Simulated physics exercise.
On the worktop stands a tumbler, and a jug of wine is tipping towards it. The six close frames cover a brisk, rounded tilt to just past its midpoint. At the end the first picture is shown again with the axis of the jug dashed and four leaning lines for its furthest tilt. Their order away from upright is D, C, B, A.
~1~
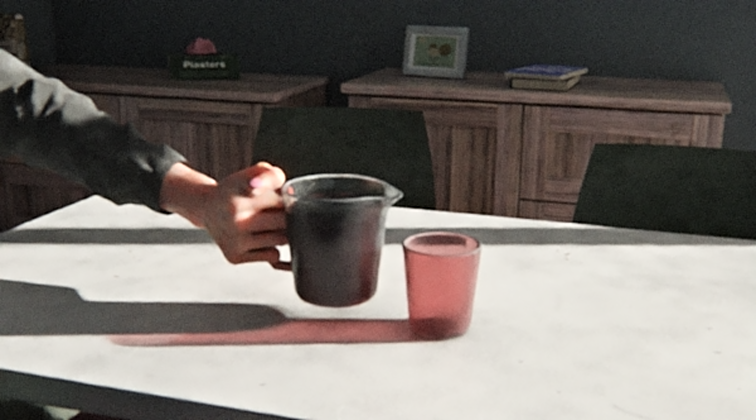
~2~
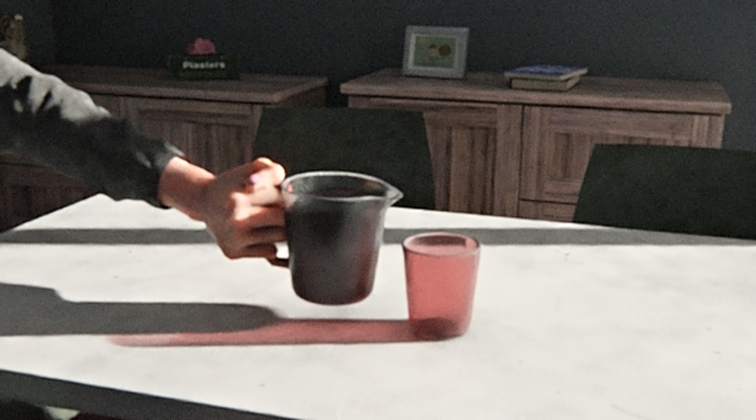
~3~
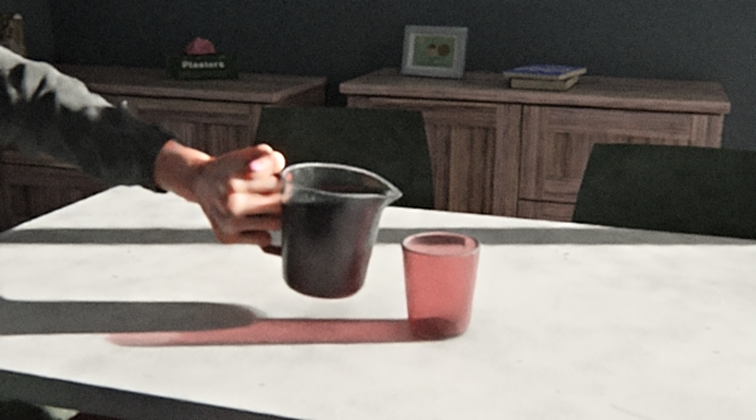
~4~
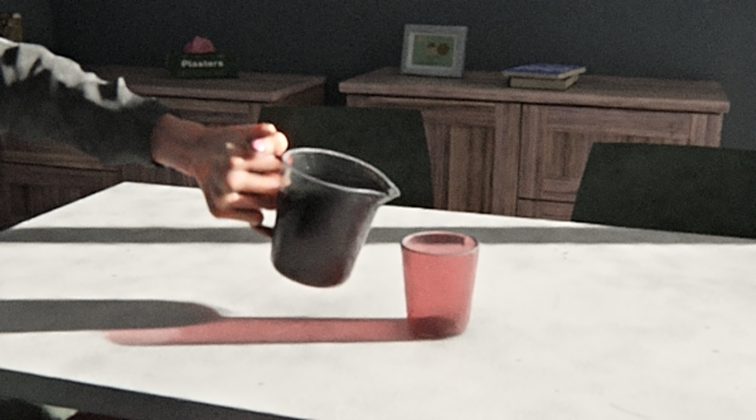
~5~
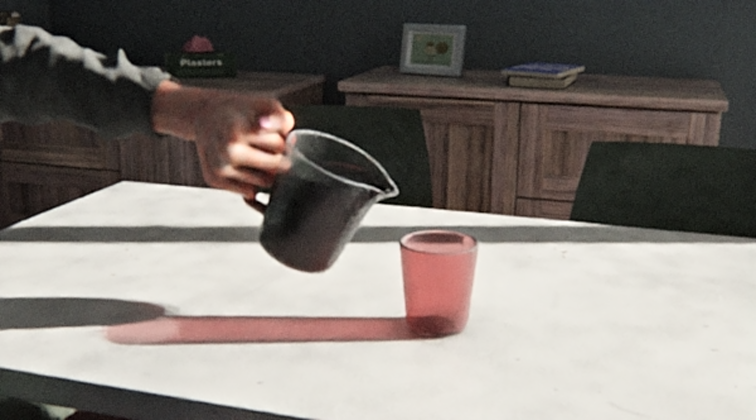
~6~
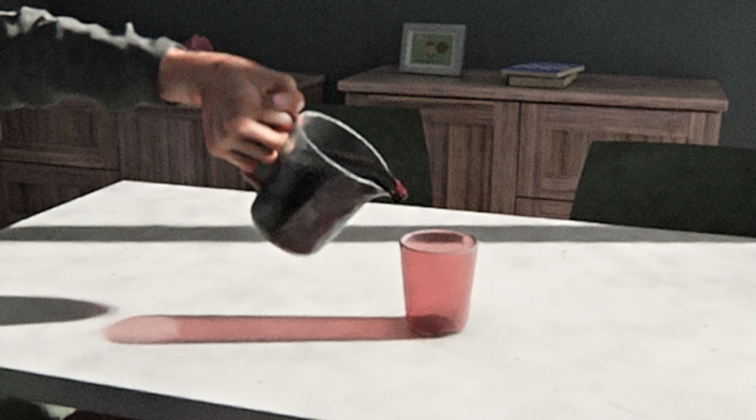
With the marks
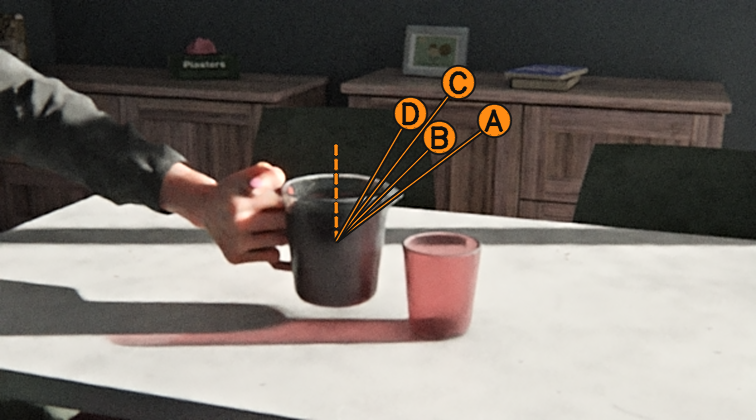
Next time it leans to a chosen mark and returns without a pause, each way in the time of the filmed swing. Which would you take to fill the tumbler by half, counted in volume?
Take B.
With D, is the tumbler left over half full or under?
Under.
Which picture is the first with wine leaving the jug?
Picture 6.
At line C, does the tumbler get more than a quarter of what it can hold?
Yes.
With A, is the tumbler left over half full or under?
Over half.
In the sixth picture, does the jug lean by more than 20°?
Yes, it does.
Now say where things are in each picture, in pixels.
Upright, lip at (400, 196); rim of the tumbler round (442, 243); nothing has left yet, in the first frame.
Upright, lip at (399, 196); nothing has left yet, in the second frame.
Tipped about 7°, lip at (398, 196); nothing has left yet, in the third frame.
Tipped about 15°, lip at (397, 194); nothing has left yet, in the fourth frame.
Tipped about 25°, lip at (395, 193); nothing has left yet, in the fifth frame.
Tipped about 36°, lip at (394, 192); wine is over the lip, down to (399, 199), in the sixth frame.
In orange, A at (481, 131); B at (427, 150); C at (448, 96); D at (401, 128).
With A, the tumbler ends with about 67 % of what it can hold.
With B, the tumbler ends with about 48 % of what it can hold.
With C, the tumbler ends with about 32 % of what it can hold.
With D, the tumbler ends with about 17 % of what it can hold.
